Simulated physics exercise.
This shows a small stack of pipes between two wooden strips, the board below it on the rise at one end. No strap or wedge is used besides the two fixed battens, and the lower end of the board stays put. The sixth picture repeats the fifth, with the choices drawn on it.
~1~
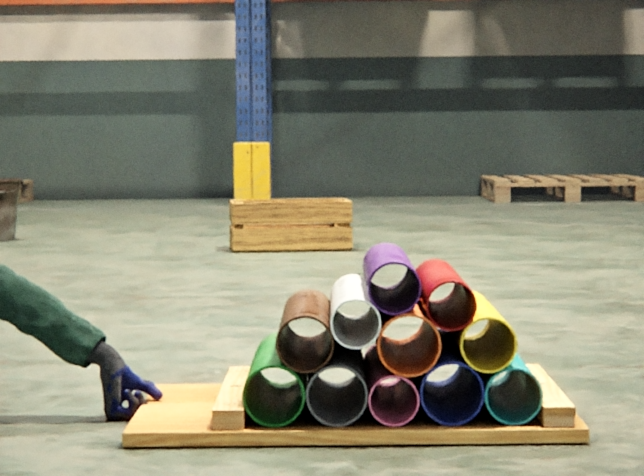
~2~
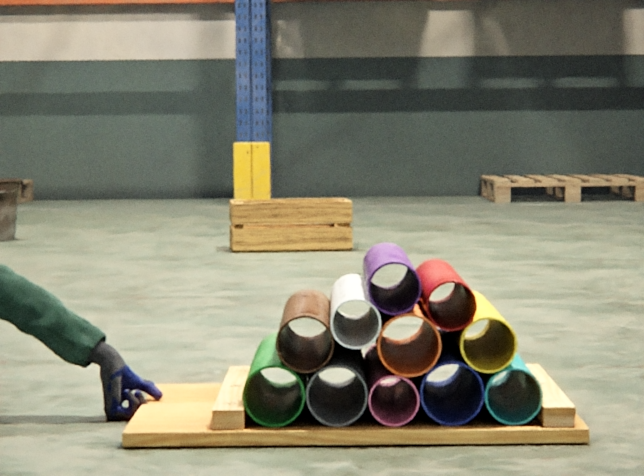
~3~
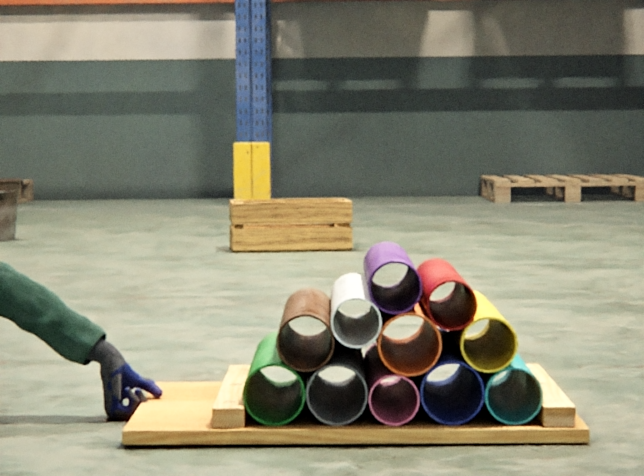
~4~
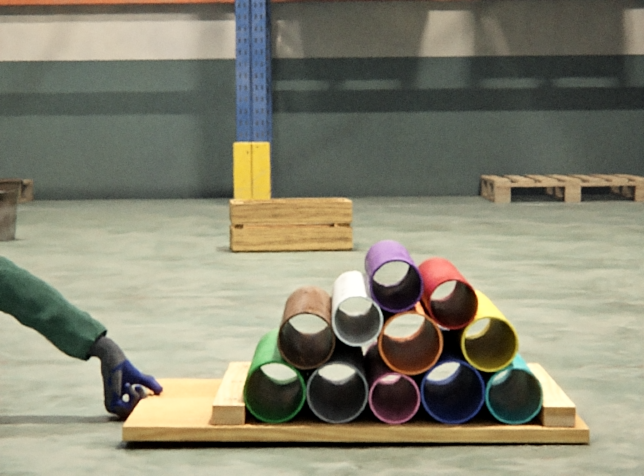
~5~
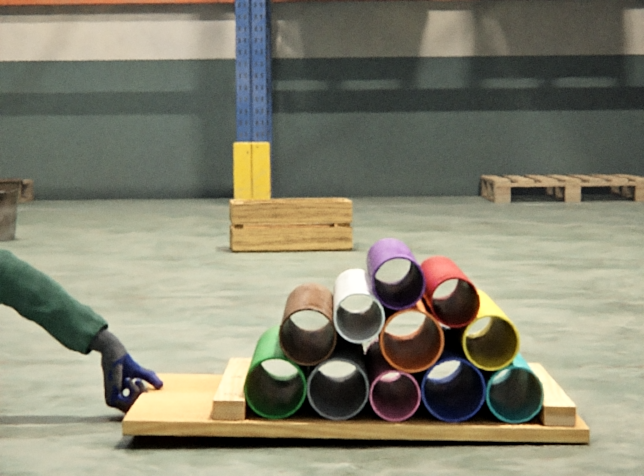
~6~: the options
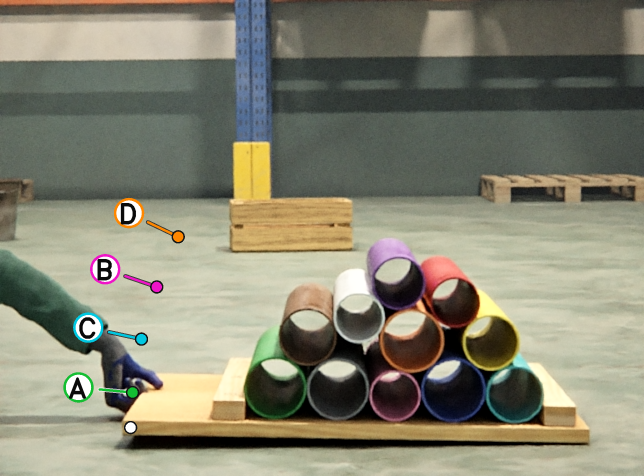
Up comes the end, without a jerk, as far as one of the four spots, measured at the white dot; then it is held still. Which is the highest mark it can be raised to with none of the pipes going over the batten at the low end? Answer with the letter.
Stop at C.
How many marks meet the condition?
Two of them.
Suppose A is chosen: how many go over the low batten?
At A the number is none.
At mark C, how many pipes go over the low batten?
The count is none.
On the marked copy, A at (133, 392); B at (157, 287); C at (141, 339); D at (178, 237); the white dot at (131, 427).
Taking C. A third of the way, board at 11°.
Two thirds of the way, board at 13°.
When it is over, board at 13°, none over the low batten.
As for the rest, A none over the low batten; B three over the low batten (yellow, red, purple); D three over the low batten (yellow, red, purple).
